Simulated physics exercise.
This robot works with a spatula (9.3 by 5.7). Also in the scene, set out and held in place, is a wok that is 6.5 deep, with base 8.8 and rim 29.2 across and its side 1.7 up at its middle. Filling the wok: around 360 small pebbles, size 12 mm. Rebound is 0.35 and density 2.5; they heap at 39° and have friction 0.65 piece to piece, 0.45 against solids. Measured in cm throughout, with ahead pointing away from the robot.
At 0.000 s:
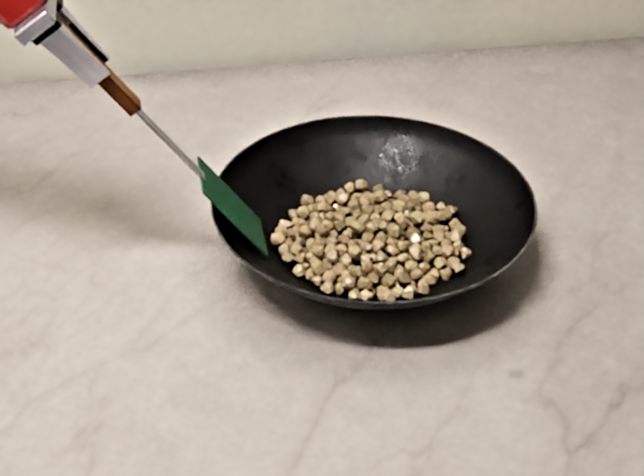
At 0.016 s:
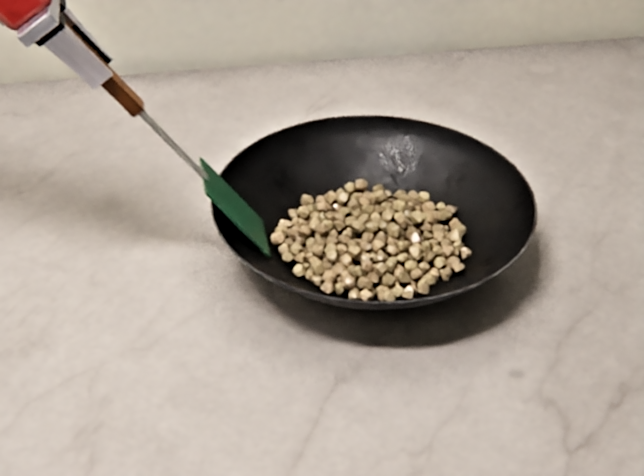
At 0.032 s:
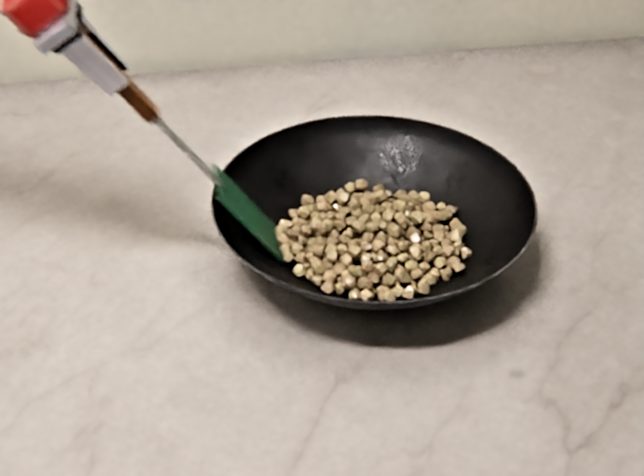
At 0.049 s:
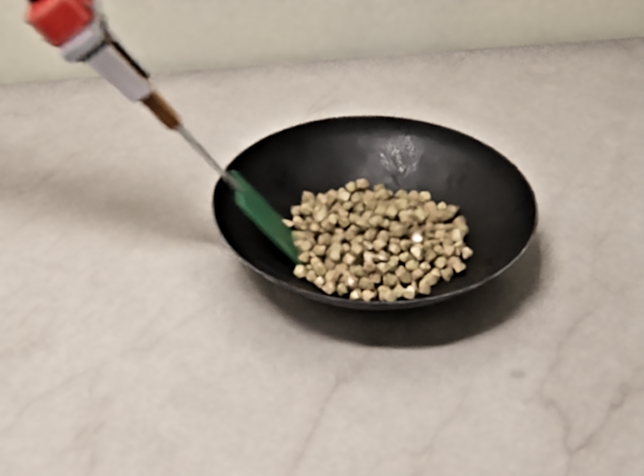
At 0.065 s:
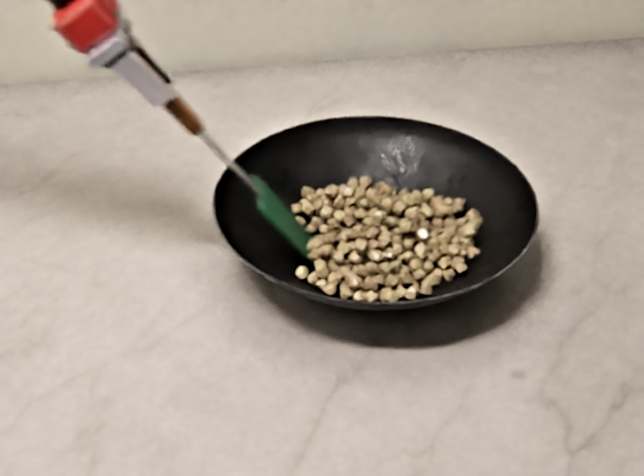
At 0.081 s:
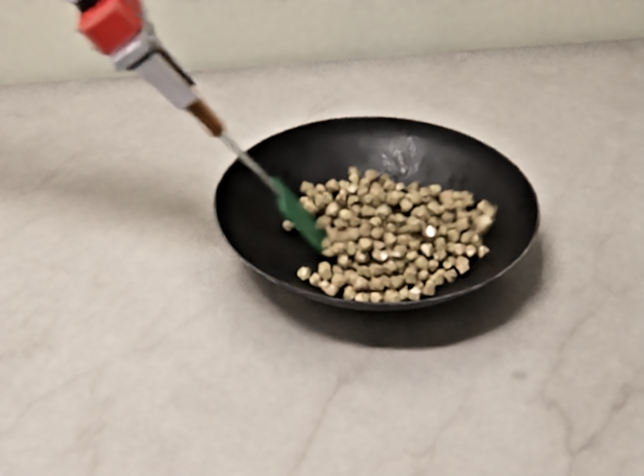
Robot arm lowering a green spatula into a black wok and pushing through small tan pebbles, nudging them to the right.
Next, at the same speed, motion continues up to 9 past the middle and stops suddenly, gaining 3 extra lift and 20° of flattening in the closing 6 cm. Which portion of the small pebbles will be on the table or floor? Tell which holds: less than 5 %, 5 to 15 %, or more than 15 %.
What holds is more than 15 %.
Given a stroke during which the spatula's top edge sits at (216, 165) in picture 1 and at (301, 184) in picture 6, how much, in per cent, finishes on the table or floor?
30 %.
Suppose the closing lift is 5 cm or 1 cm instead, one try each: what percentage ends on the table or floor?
20 and 20 %.
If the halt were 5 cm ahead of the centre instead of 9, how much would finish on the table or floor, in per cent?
Roughly 0 %.
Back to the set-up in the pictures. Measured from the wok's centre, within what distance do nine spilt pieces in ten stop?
I reckon it's some 35 centimetres.
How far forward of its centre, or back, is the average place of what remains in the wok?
Ahead, by around 3.0 cm.
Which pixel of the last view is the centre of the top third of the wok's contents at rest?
You'll find it at about (448, 224).
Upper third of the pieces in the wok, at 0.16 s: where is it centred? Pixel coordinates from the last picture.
The middle lies somewhere about (460, 208).
After 0.12 s, sloping 55°, highest piece 6 above the table; 362 in the wok.
After 0.16 s, sloping 49°, highest piece 7 above the table; 362 in the wok.
After 0.38 s, sloping 35°, highest piece 13 above the table; 275 in the wok, 42 on the table or floor, 45 on the blade or in flight.
After 1.43 s, sloping 35°, highest piece 5 above the table; 275 in the wok, 87 on the table or floor.
In the end, 275 in the wok, 87 on the table or floor. That is 24 % on the table or floor.
